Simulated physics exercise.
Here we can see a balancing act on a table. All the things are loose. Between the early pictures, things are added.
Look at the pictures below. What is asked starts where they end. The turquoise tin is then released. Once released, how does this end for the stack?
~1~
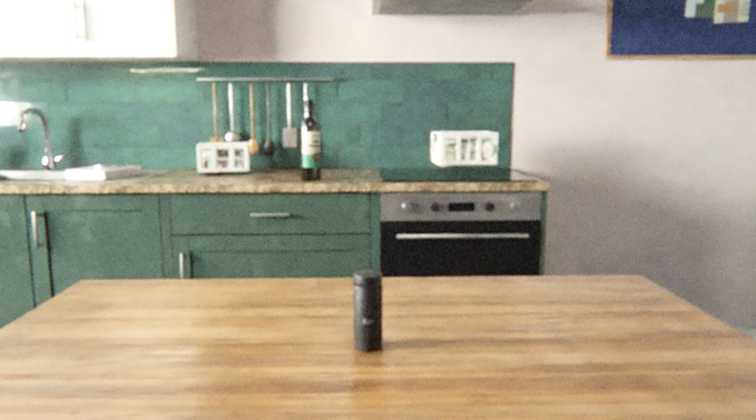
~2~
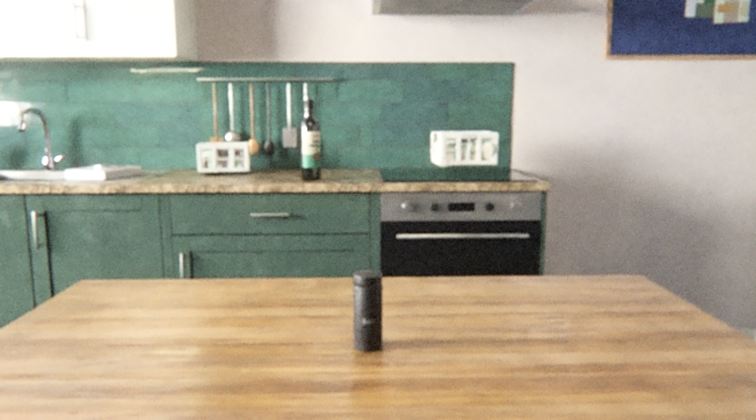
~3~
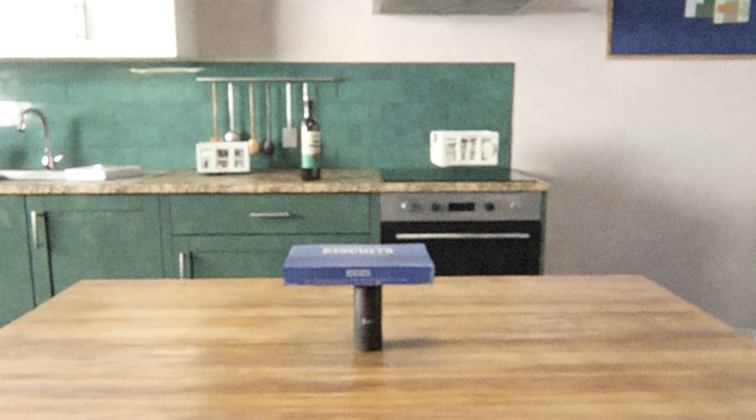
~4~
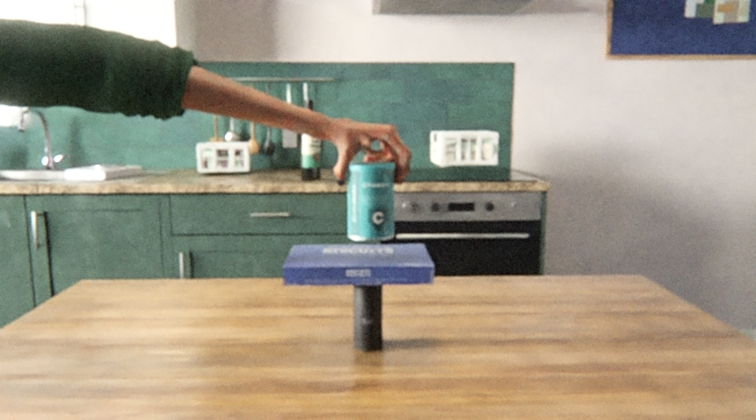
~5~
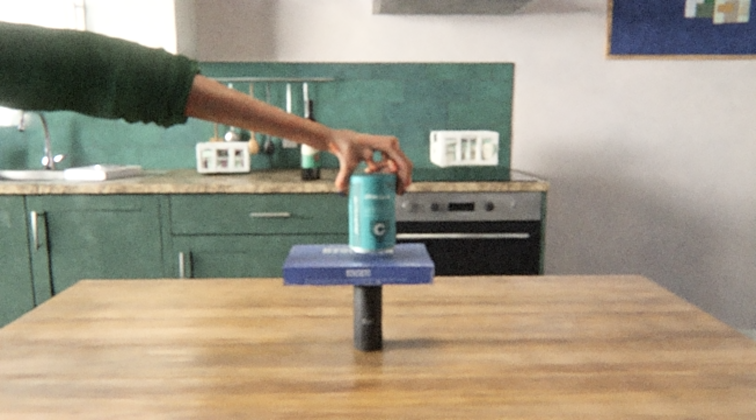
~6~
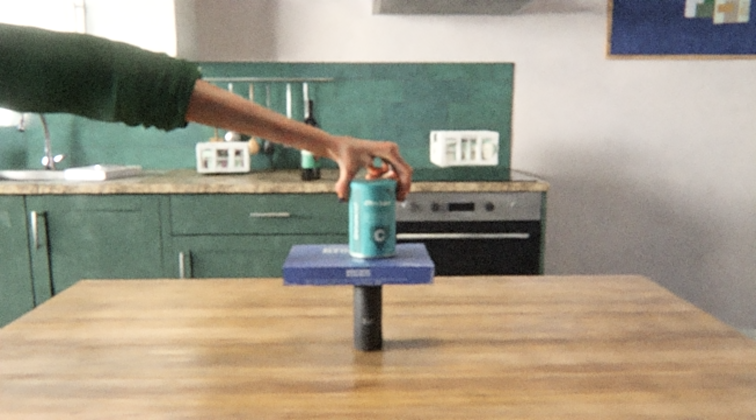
It ends with the stack intact.
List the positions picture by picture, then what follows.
The last thing is not in view yet; black shaker (368, 310), in the first picture.
The last thing is not in view yet; black shaker (368, 310), in the second picture.
The last thing is not in view yet; black shaker (368, 310), in the third picture.
Coming down; turquoise tin (371, 200); black shaker (368, 310), in the fourth picture.
Coming down; turquoise tin (373, 211); black shaker (368, 310), in the fifth picture.
In place under the hand; turquoise tin (373, 218); black shaker (368, 310), in the sixth picture.
Then, 0.50 s past the last view, nothing moves.
Then, 1.20 s past the last view, turquoise tin resting near (373, 218).
Finally, all 3 still in place. Final places as the last picture's camera would see them, turquoise tin near (373, 218). The stack holds.
